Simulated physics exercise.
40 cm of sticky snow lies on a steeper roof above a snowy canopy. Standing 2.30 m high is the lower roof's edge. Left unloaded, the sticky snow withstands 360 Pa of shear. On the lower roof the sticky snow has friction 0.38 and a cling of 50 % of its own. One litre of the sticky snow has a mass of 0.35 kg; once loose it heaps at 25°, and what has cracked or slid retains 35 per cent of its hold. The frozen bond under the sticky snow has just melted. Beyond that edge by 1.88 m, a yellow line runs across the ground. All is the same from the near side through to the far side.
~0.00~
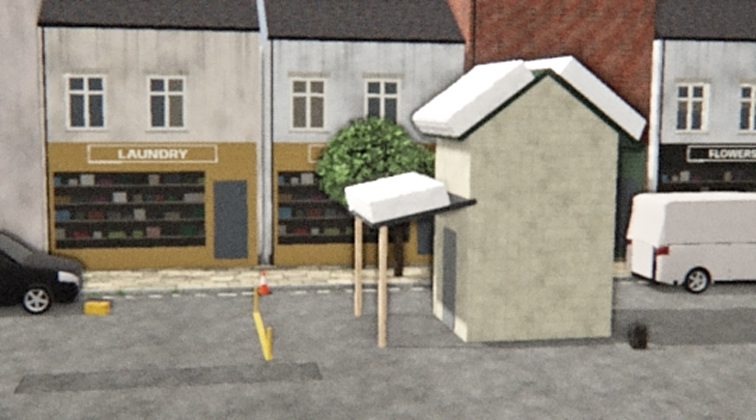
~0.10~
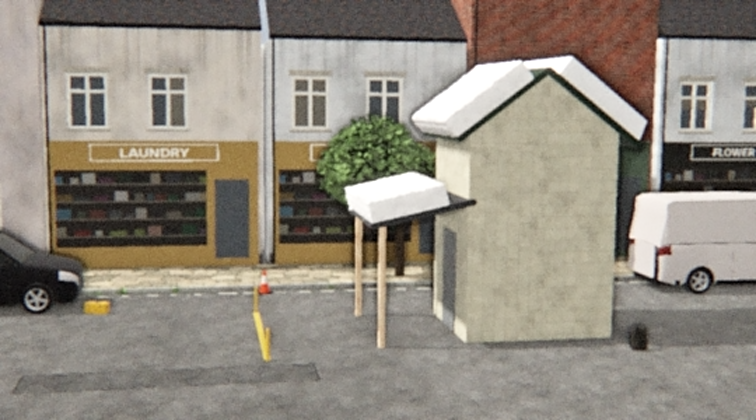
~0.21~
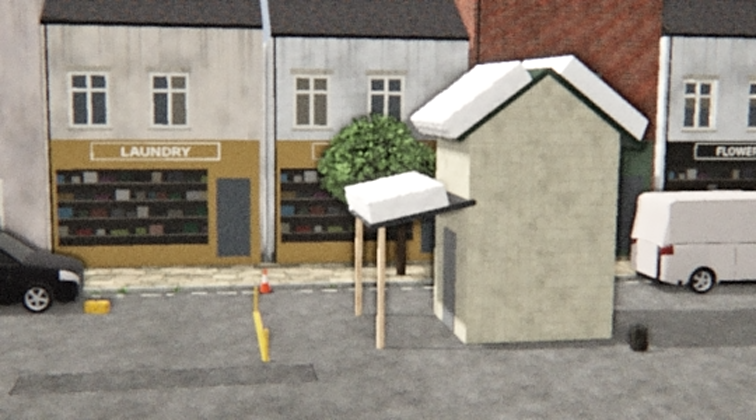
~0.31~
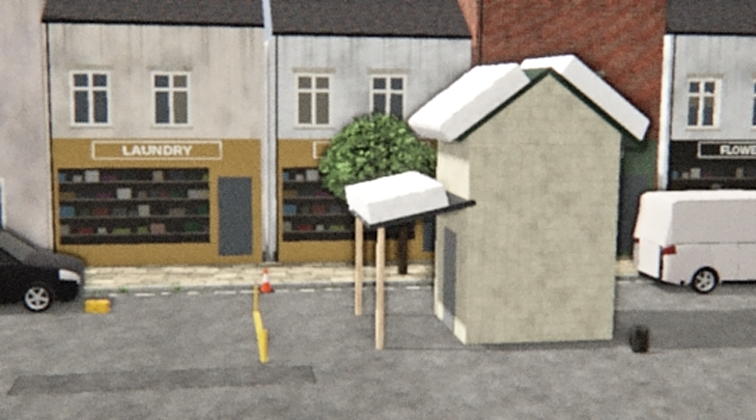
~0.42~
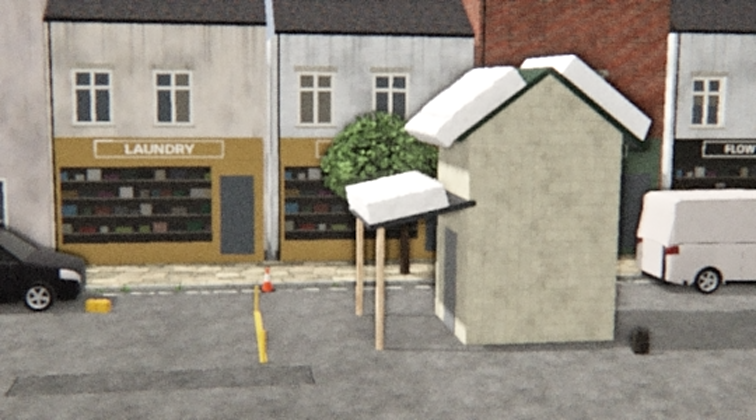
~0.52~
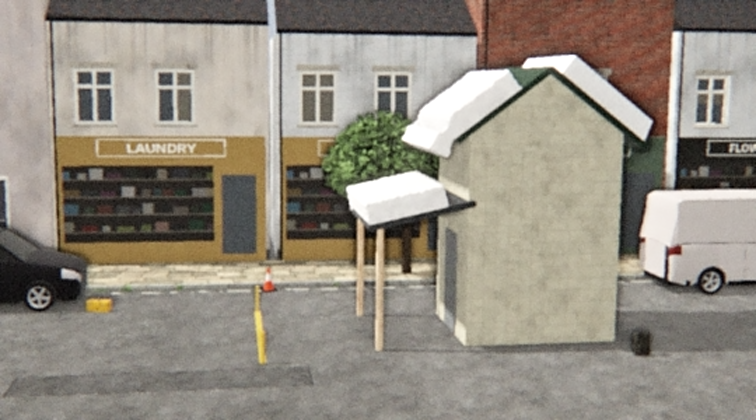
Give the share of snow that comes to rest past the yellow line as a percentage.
Roughly 22 percent.
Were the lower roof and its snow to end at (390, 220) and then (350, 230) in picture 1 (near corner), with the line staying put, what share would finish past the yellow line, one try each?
Roughly 25 % and then 20 %.
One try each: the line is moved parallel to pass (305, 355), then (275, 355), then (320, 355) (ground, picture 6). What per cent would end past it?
40 %, then 25 %, then 45 %.
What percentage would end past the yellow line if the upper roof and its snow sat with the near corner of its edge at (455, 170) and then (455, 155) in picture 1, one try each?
Around 3 percent, then around 16 percent.
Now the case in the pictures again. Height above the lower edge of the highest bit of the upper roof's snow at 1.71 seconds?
About 0.7 m.
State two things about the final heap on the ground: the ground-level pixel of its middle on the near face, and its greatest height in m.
It sits close to (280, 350), some 0.3 m high.
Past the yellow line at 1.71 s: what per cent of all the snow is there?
About 0 %.
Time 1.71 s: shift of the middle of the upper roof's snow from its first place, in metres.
2.8 m.
After 1.07 s, none is below the lower edge and 0 % is past the line.
After 1.71 s, 18 % is below the lower edge and 0 % is past the line.
After 2.36 s, 58 % is below the lower edge and 17 % is past the line.
After 3.00 s, 60 % is below the lower edge and 22 % is past the line.
After 3.40 s, 60 % is below the lower edge and 22 % is past the line.
